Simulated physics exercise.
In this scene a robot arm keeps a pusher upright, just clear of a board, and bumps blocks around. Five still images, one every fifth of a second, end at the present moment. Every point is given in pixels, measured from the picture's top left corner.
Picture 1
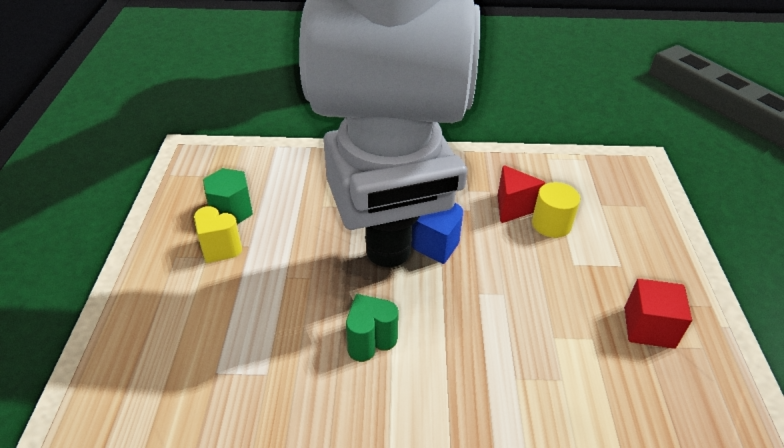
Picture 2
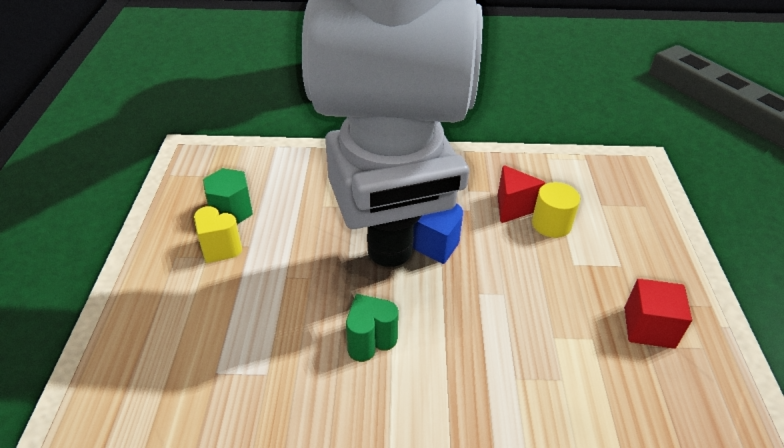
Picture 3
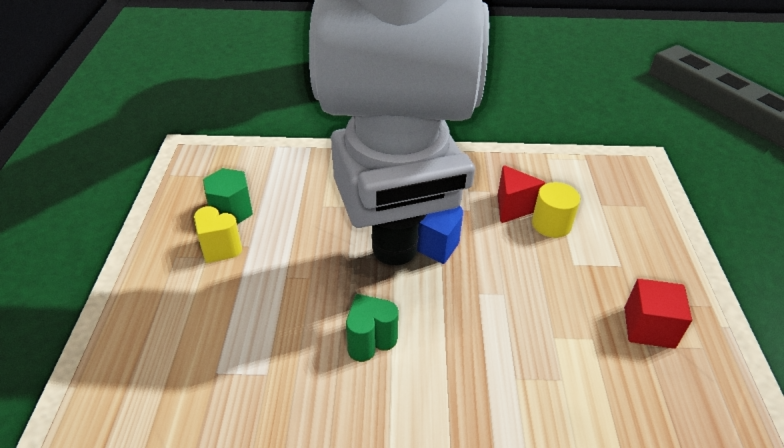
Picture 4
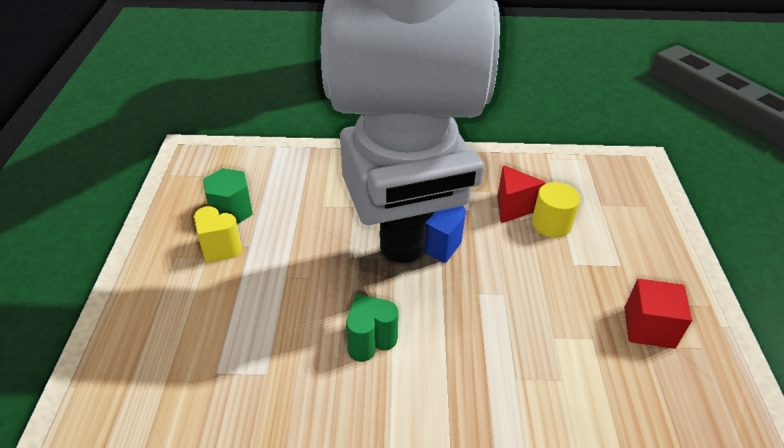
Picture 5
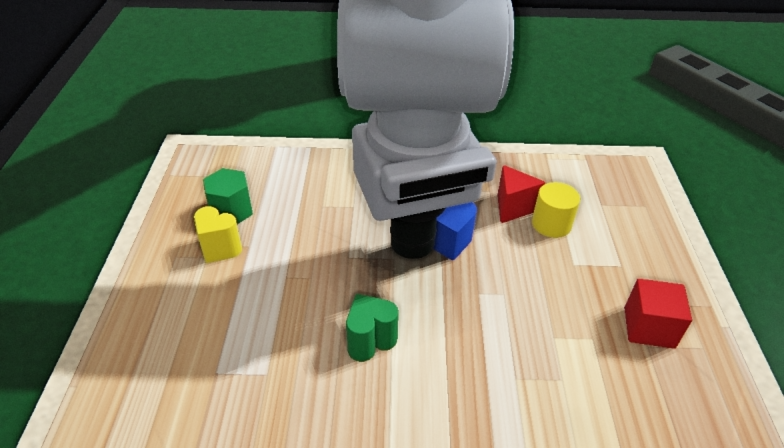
A gray robot arm moves slightly right over a wooden board, nudging a blue block.
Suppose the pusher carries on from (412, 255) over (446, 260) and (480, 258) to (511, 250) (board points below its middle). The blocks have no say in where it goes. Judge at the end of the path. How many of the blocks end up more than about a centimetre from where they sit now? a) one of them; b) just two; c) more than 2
a.
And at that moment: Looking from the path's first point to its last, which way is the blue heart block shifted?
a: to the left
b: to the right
a.
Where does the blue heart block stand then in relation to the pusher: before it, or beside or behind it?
It slips out to the side or back.
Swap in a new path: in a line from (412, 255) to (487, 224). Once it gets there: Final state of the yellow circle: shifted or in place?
At the moment the path ends, the yellow circle no longer stands where it did.
The first path, step by step. One third of the way, pusher at (448, 248); blue heart block at (472, 207), turned 15° anticlockwise.
Two thirds of the way, pusher at (482, 246); blue heart block at (485, 200), turned 40° anticlockwise.
At the end, pusher at (513, 239); blue heart block at (489, 196), turned 55° anticlockwise; red triangular piece unmoved.
